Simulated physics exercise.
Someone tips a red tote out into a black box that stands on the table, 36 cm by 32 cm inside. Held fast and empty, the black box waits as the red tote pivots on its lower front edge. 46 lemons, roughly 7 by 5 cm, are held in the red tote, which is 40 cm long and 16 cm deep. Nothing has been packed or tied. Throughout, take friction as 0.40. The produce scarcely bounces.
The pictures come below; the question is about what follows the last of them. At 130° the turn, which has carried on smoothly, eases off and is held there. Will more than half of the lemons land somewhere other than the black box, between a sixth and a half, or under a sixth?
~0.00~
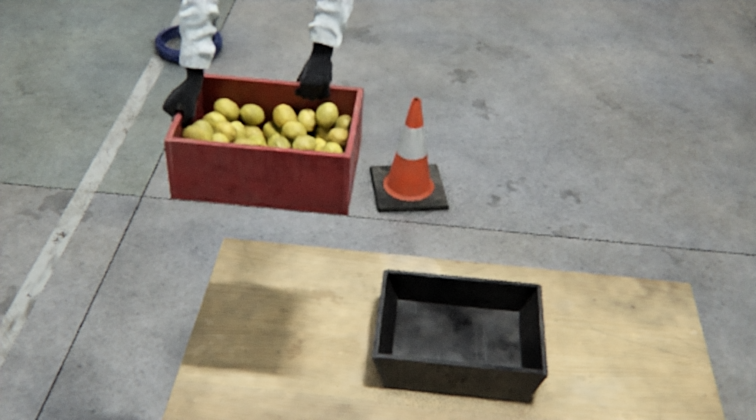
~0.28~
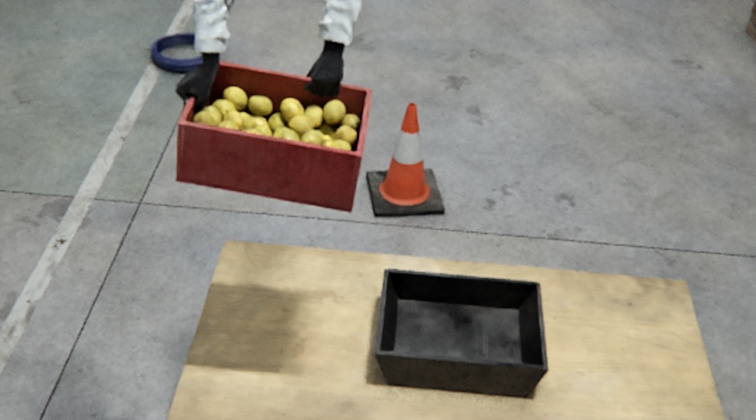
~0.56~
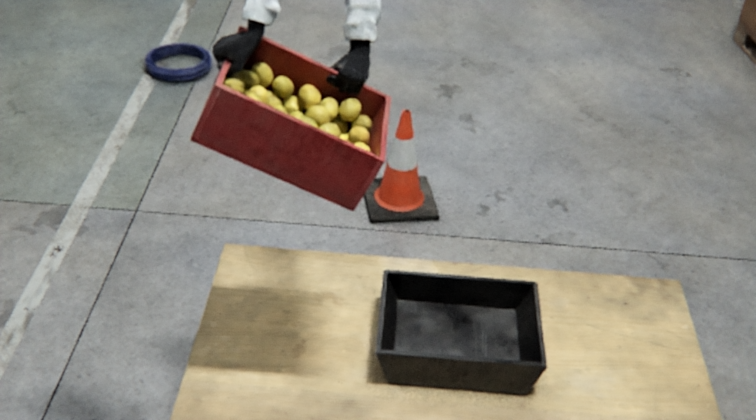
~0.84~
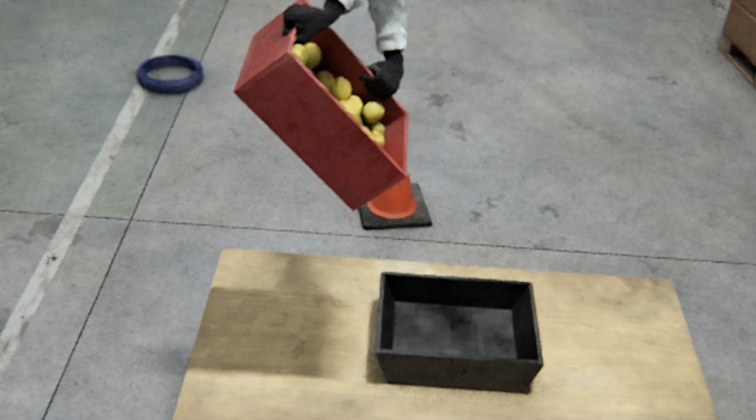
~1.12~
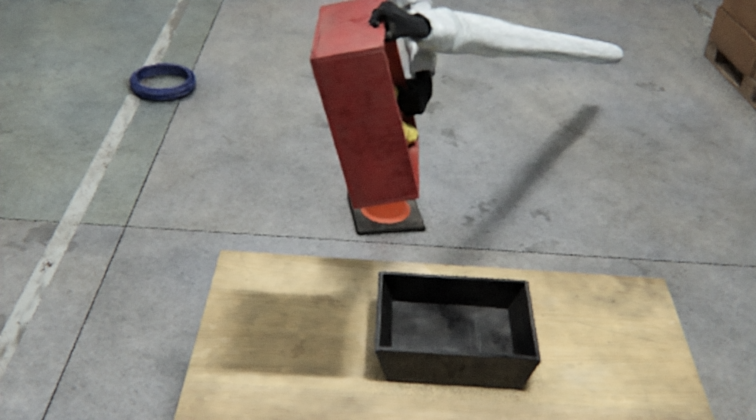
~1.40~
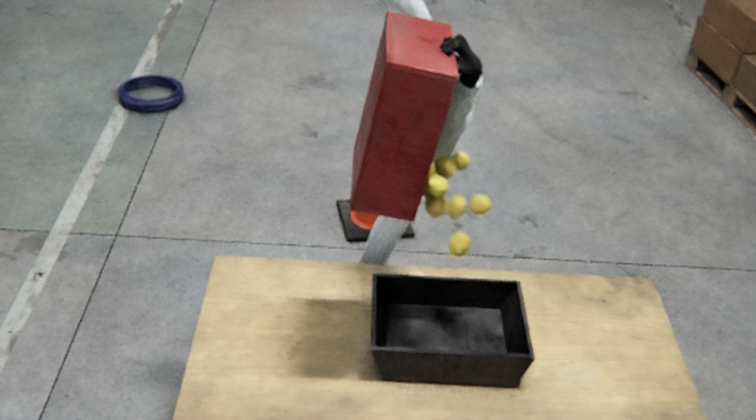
Under a sixth miss the black box.
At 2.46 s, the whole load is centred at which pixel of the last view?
Near (463, 336).
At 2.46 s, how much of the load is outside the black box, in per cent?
Share: About 5 %.
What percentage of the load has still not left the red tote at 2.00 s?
Some 0 per cent.
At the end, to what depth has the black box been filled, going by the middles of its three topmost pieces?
About 8 cm.
After 1.66 s, tilt 118°; 16 still in the red tote, 11 in the black box, 1 outside the black box and 18 in the air.
After 2.00 s, tilt 130°; 33 in the black box, 2 outside the black box and 11 in the air.
After 2.46 s, tilt 130°; 43 in the black box and 3 outside the black box.
When it is over (at 3.06 s), 43 in the black box and 3 outside the black box. Asked share, 3 of 46, 7 per cent.
